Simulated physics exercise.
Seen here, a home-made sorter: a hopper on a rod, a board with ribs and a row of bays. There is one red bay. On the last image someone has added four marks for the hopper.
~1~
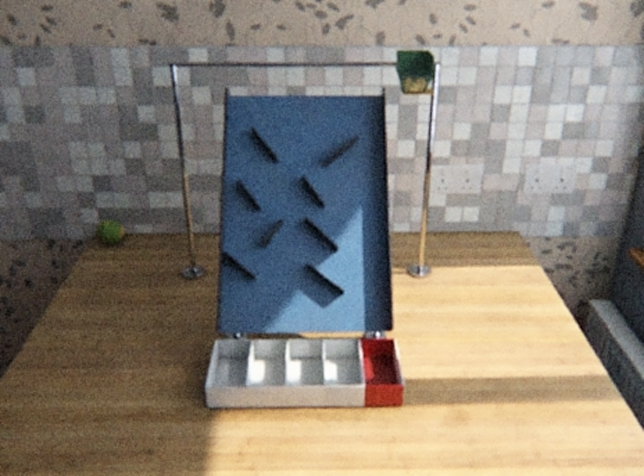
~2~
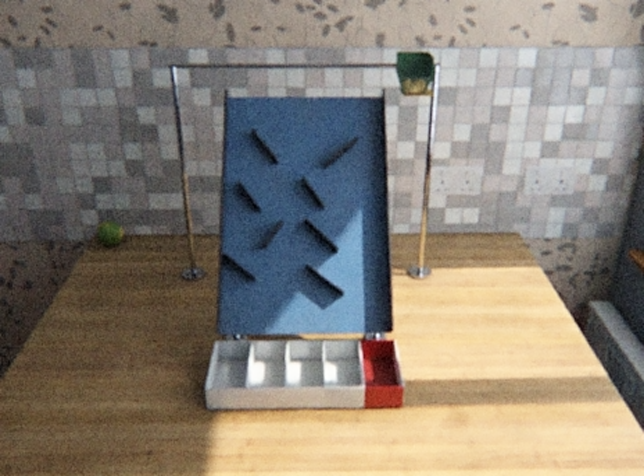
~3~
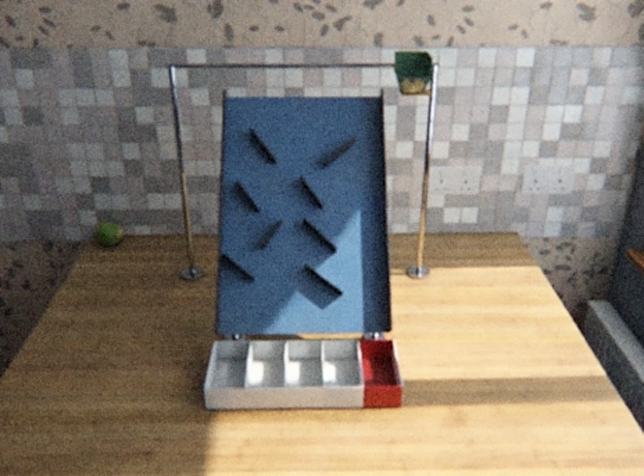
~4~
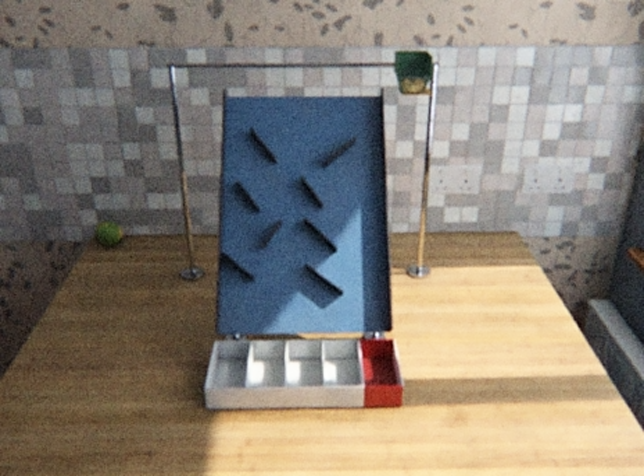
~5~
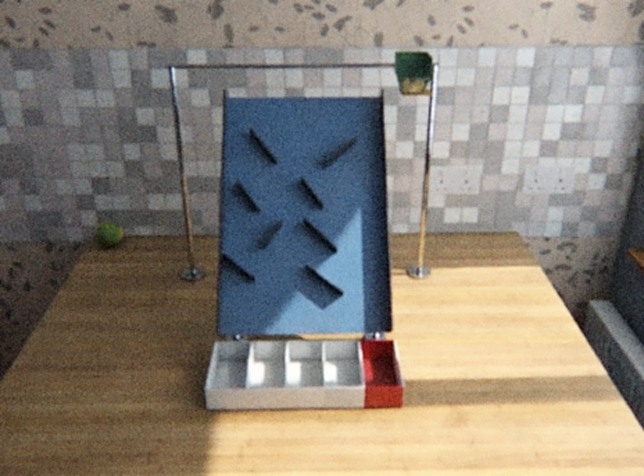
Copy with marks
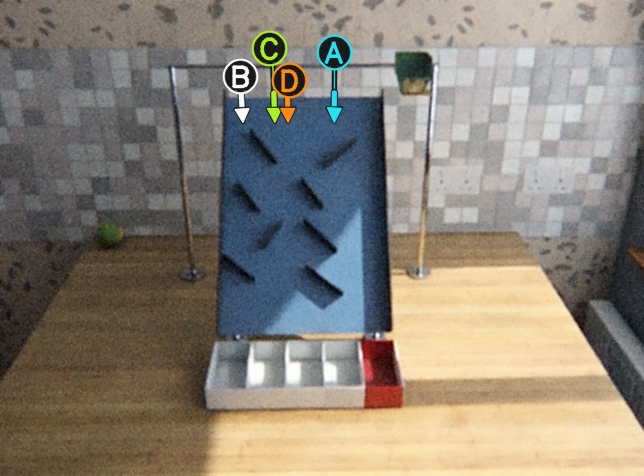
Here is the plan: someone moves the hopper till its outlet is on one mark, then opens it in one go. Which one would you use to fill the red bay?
Use mark A.
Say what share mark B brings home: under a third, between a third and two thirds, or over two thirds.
Under a third.
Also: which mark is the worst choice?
The answer is B.
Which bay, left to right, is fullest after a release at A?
The fifth from the left.
On the marked copy, mark A meets the board at (334, 117); mark B meets the board at (242, 117); mark C meets the board at (274, 117); mark D meets the board at (288, 117).
If A is chosen, most in the red bay, about a quarter in other bays, a stray few outside the box.
If B is chosen, a small part in the red bay, most in other bays, a stray few held on the board.
If C is chosen, about a third in the red bay, about half in other bays.
If D is chosen, about a third in the red bay, about half in other bays, a small part outside the box.
